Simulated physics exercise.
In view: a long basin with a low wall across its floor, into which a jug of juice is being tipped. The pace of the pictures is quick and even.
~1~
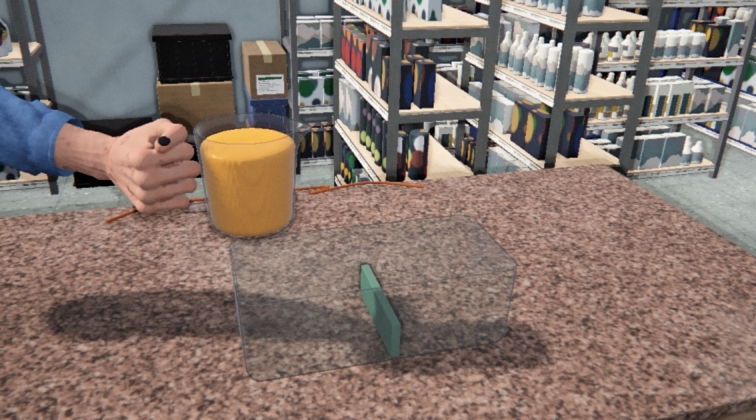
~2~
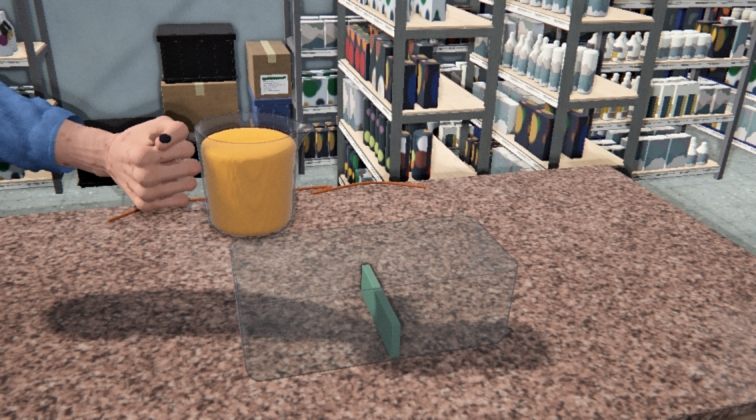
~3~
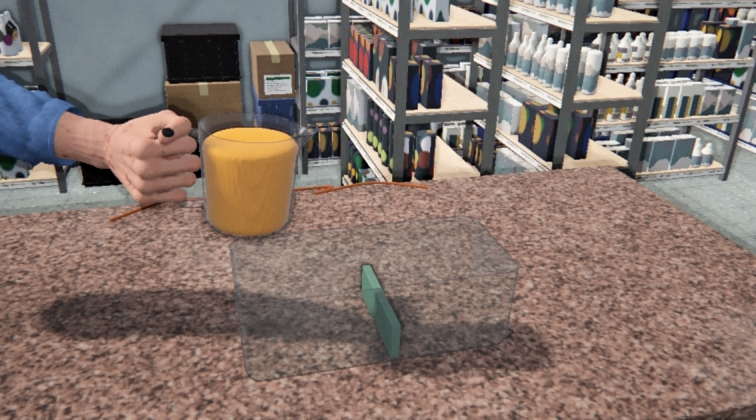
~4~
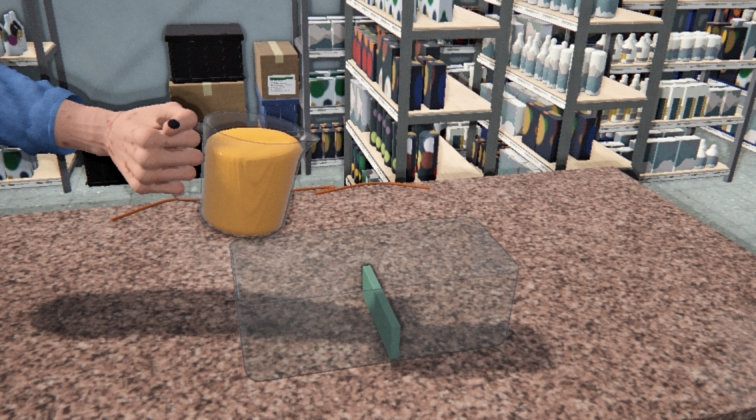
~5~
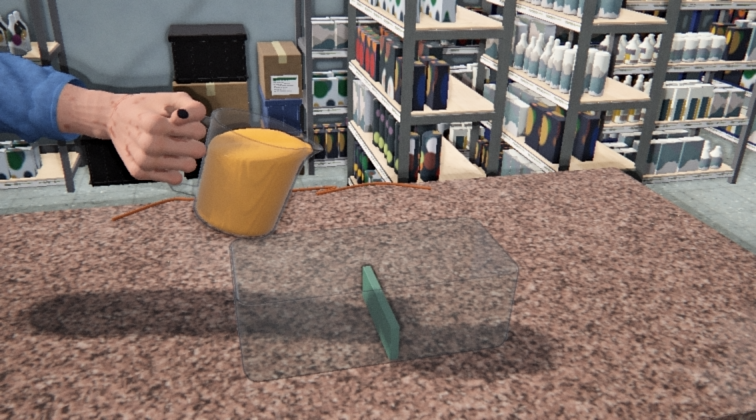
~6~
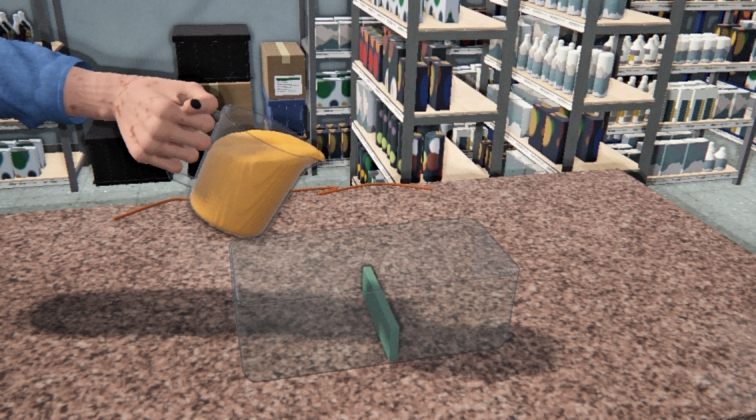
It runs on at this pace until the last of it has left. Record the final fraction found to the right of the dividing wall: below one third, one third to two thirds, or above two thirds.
Seems the share right of the wall never gets to a third.
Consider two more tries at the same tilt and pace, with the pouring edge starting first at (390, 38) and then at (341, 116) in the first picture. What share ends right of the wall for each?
The first gives 85 %, the second 70 %.
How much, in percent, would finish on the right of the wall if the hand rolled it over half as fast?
About 15 in a hundred.
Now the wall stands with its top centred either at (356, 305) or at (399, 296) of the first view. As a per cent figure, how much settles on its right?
Note - case one near 70 %, case two near 5 %.
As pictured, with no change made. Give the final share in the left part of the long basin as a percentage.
Close to 90 per cent.
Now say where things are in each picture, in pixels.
In the first picture, it leans 0°; its right rim is at (311, 126); the juice meets the walls at (200, 145) and (294, 138); the long basin's rim runs from (234, 272) to (494, 241); the wall's top is at (379, 294).
In the second picture, it leans 1°; its right rim is at (312, 126); the juice meets the walls at (200, 144) and (295, 139).
In the third picture, it leans 5°; its right rim is at (315, 130); the juice meets the walls at (202, 142) and (297, 140).
In the fourth picture, it leans 11°; its right rim is at (319, 137); the juice meets the walls at (206, 142) and (302, 141).
In the fifth picture, it leans 19°; its right rim is at (323, 147); the juice meets the walls at (208, 146) and (310, 144).
In the sixth picture, it leans 29°; its right rim is at (326, 159); the juice meets the walls at (204, 161) and (322, 152).
A moment on, the jug is tipped on its side and 62 per cent is still to pour, 13 is left of the wall and 3 right of it.
Next, the jug is tipped on its side and 21 per cent is still to pour, 58 is left of the wall and 7 right of it.
Then the jug is tipped on its side and 6 per cent is still to pour, 80 is left of the wall and 7 right of it.
Later the jug is tipped on its side and 2 per cent is still to pour, 86 is left of the wall and 8 right of it.
At rest 88 per cent lies left of the wall, 9 right of it and 3 outside.
